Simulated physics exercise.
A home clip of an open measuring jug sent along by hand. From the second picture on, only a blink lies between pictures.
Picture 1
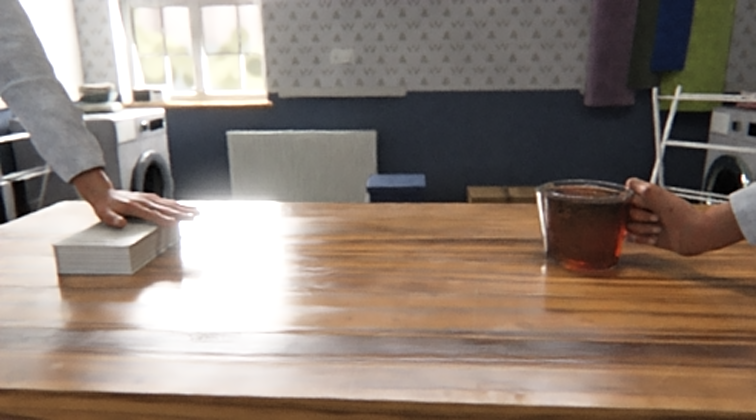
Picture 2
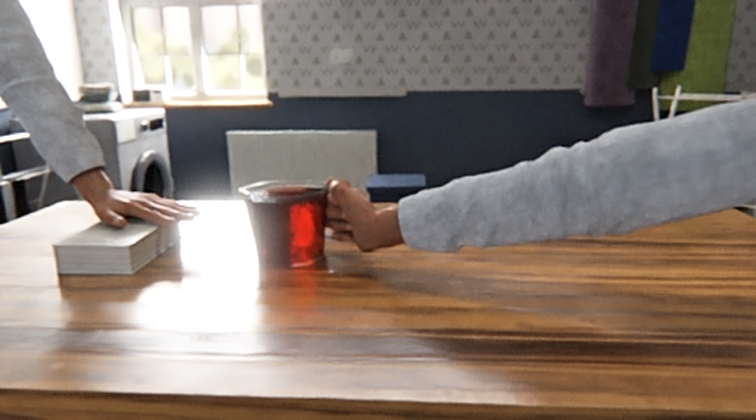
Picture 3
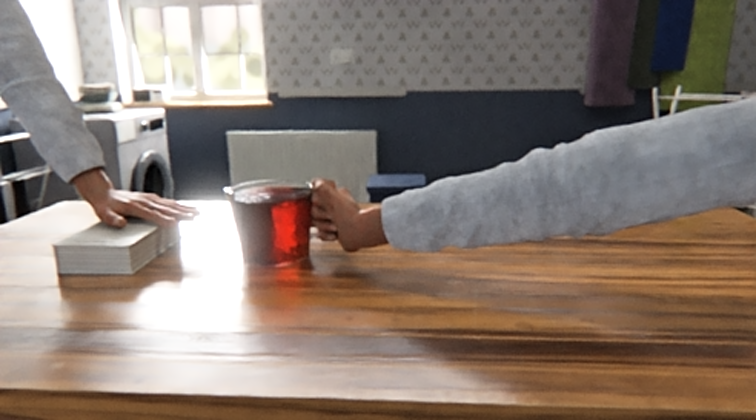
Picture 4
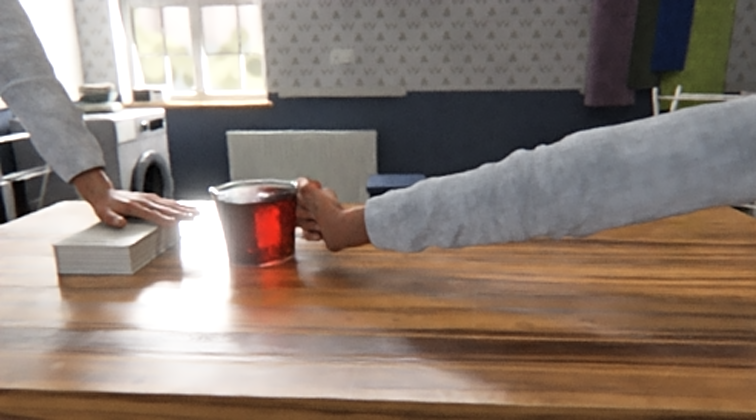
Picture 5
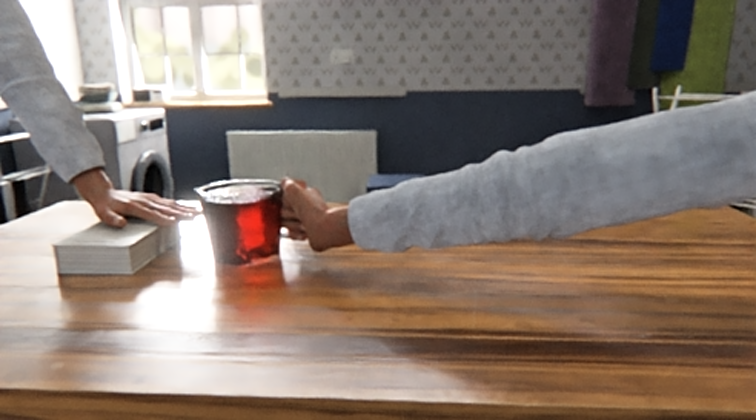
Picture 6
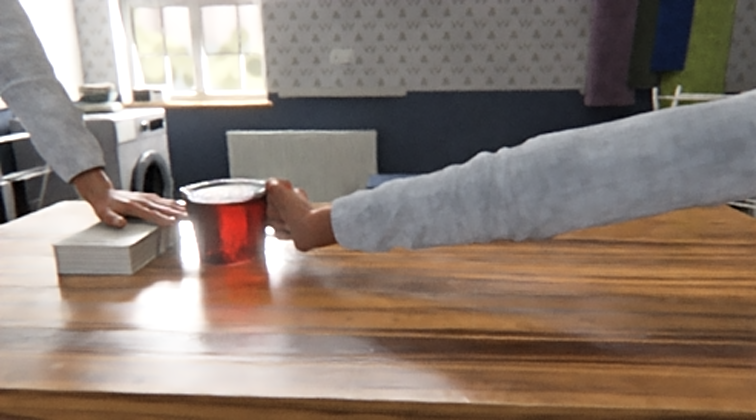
In a laundry room, a hand slides a glass jug of red liquid leftward across a wooden table toward another hand resting on a book.
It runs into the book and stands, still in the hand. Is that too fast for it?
The measuring jug spills.
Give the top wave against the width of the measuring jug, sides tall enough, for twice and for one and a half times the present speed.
Roughly 45 per cent, then 35 per cent.
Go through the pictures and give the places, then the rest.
In the first frame, at rest; measuring jug (584, 222) nearly full; book (125, 240).
In the second frame, under way; measuring jug nearly full, surface at (287, 194).
In the third frame, on by 15 px; measuring jug (274, 220) nearly full.
In the fourth frame, on by 15 px; measuring jug nearly full, surface at (257, 194).
In the fifth frame, on by 15 px; measuring jug (244, 220) nearly full.
In the sixth frame, on by 15 px; measuring jug nearly full, surface at (228, 194); book (125, 240).
Shortly, the measuring jug meets the book.
Then, the iced tea surges up the wall; it has lost some.
At the finish, the measuring jug stands at the book; it has lost some.
